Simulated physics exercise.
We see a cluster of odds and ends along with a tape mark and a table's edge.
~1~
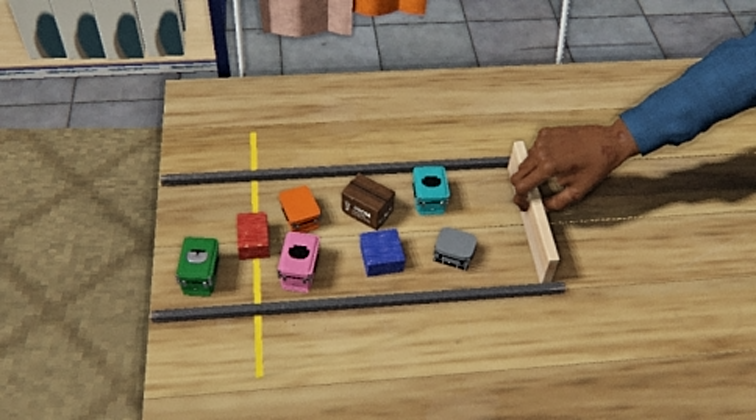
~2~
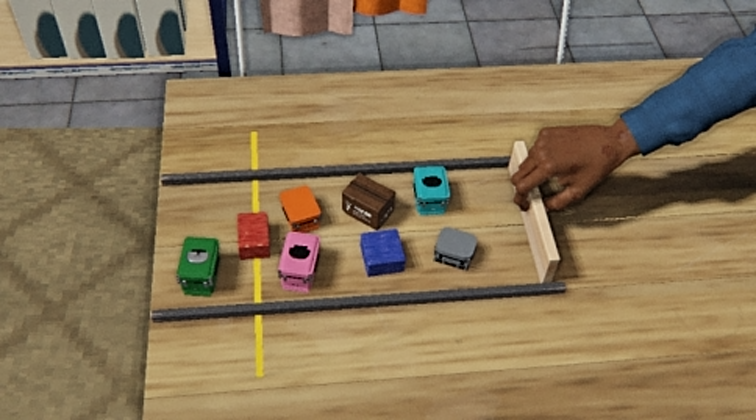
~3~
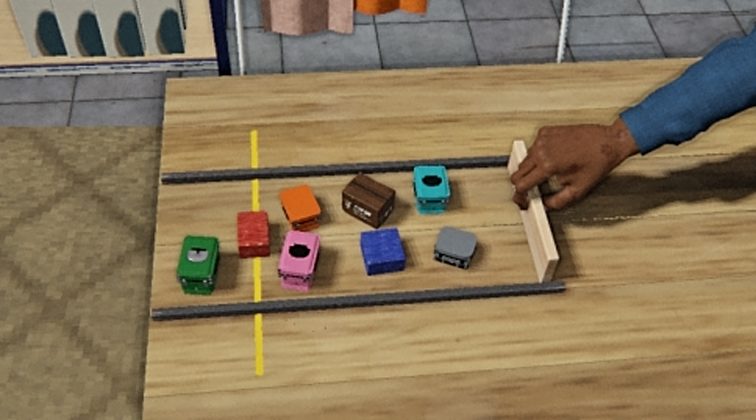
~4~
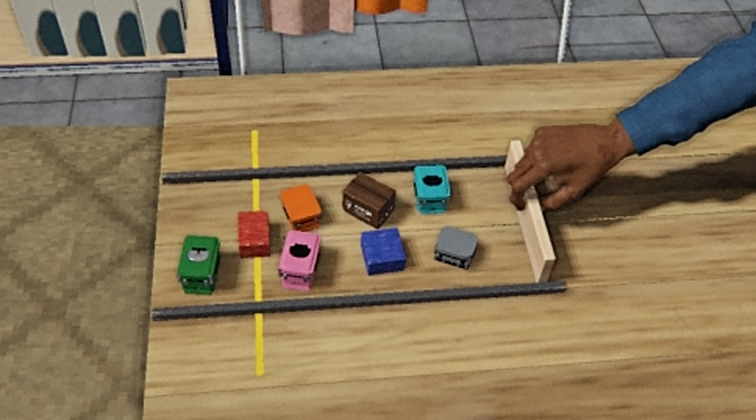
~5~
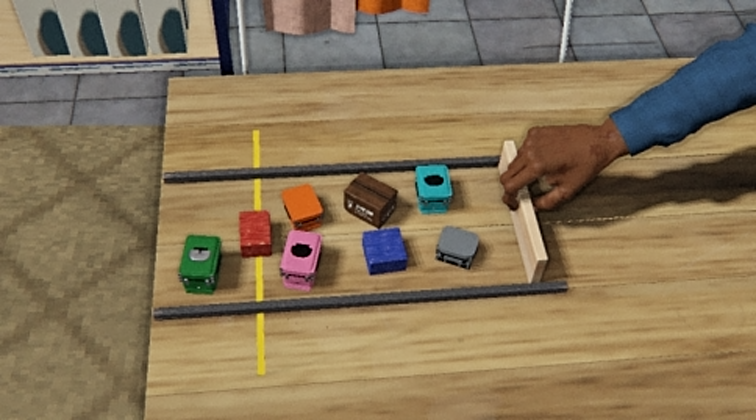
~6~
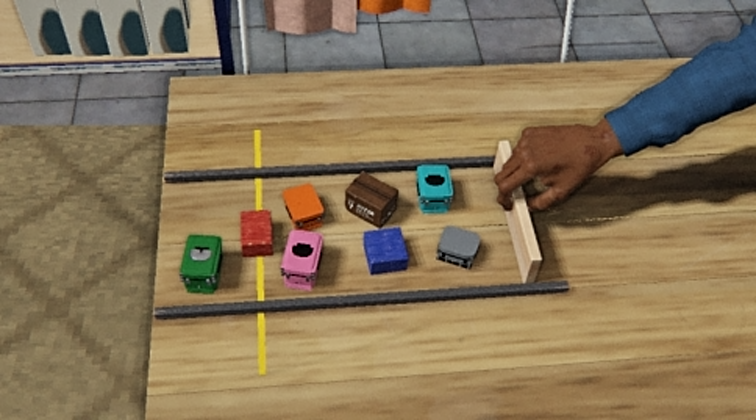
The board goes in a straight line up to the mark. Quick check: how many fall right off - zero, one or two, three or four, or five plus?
One or two.
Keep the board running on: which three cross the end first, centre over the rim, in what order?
Order, earliest first: The green case; the red block; the pink case.
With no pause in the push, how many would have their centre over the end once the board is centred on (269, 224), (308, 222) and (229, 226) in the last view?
1, 0 and 4.
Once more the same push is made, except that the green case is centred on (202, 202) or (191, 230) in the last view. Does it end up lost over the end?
Result by position: It leaves the top / leaves the top.
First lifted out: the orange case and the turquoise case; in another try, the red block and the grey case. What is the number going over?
Result, first then second: 1, 0.
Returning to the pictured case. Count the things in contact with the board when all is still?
That number would be 2.
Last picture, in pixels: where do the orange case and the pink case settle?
(179, 201) and (164, 273), approximately.
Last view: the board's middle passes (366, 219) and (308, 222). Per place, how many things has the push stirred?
I make it 7 at the first spot and 8 at the other.
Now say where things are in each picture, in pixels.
In the first frame, green case (199, 266); red block (253, 236); pink case (300, 262); board (532, 211); tape (256, 241).
In the second frame, red block (254, 236); turquoise case (431, 191).
In the third frame, pink case (300, 260); blue block (383, 251).
In the fourth frame, green case (200, 264); brown box (369, 201).
In the fifth frame, red block (256, 234); orange case (302, 209).
In the sixth frame, green case (203, 264); red block (257, 234); pink case (303, 259); board (516, 210); tape (260, 238).
Soon after, none off yet; green case at rest near (203, 264); red block at rest near (257, 234); pink case at rest near (303, 259).
After that, none off yet; green case displaced a little near (189, 267); red block displaced about its own width near (221, 233); pink case displaced about its own width near (247, 265).
In the end, the number that fall off is one or two; gone, red block and green case.
